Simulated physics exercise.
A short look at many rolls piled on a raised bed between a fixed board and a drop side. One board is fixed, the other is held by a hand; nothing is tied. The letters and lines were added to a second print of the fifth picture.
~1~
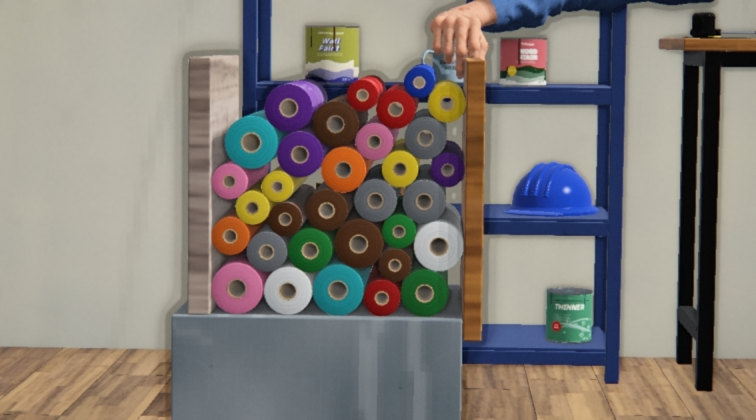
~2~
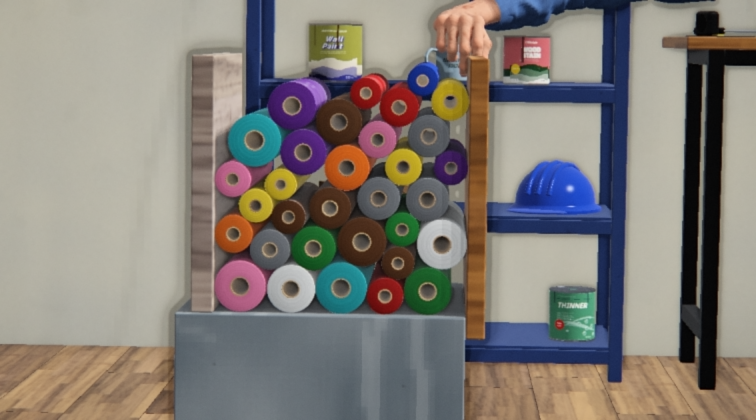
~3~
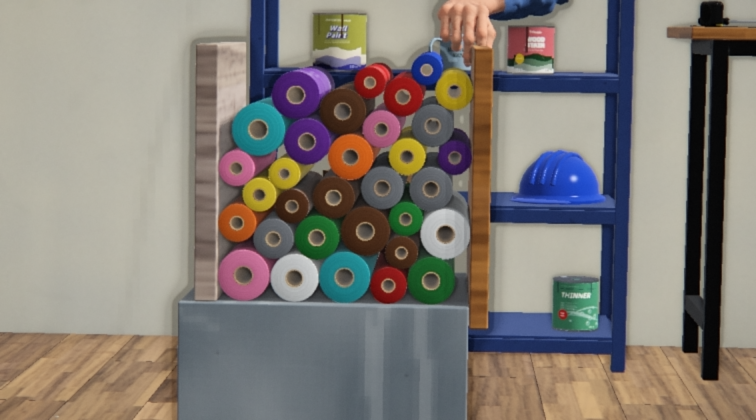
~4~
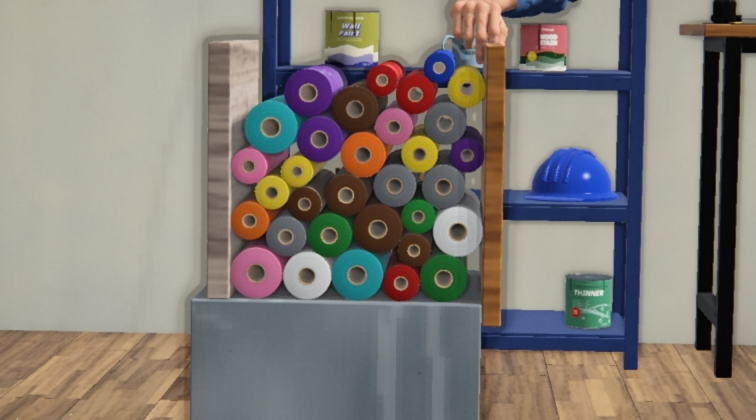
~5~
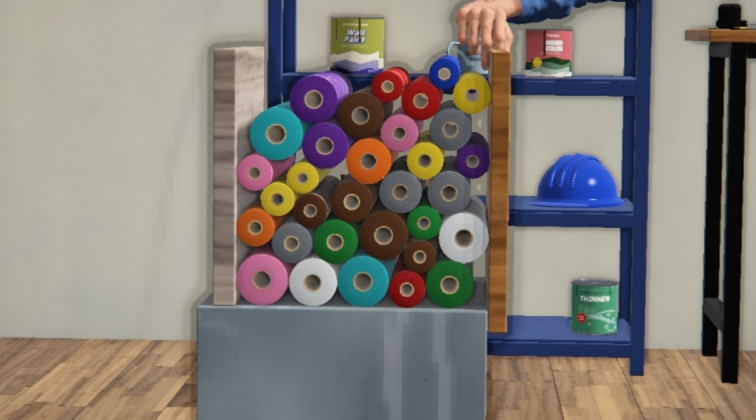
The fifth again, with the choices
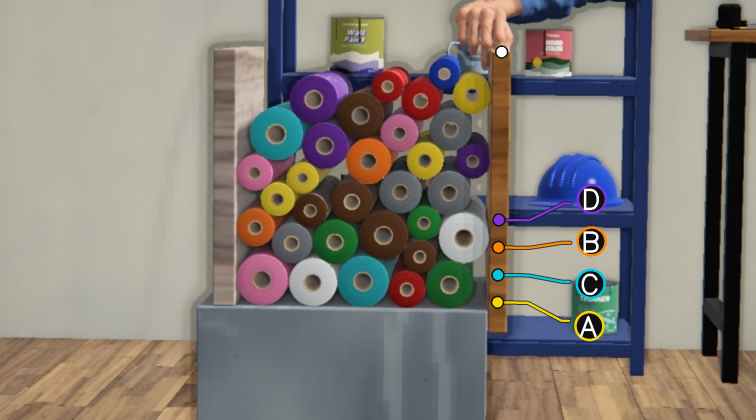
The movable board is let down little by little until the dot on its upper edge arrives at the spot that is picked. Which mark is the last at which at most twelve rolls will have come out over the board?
No lower than B.
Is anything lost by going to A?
Yes.
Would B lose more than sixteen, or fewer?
Fewer than sixteen.
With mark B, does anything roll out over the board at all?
Yes.
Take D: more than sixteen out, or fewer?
It loses fewer than sixteen.
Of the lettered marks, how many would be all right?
The number is two.
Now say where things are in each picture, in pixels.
A grey roll (267, 252); a purple roll (448, 170); a yellow roll (278, 187), in the first frame.
A yellow roll (281, 184); a yellow roll (450, 102), in the second frame.
A blue roll (426, 70); side board (479, 176), in the third frame.
A pink roll (256, 273); a brown roll (414, 250), in the fourth frame.
A grey roll (292, 244); a purple roll (473, 162); a yellow roll (303, 178), in the fifth frame.
On the marked copy, A at (497, 302); B at (498, 247); C at (498, 275); D at (499, 220); the white dot at (501, 52).
With B. Early on, top of the board (491, 136).
Further on, top of the board (489, 229).
At the end, top of the board (489, 246), about six out over the board.
As for the rest, A more than twelve out over the board; C more than twelve out over the board; D about five out over the board.
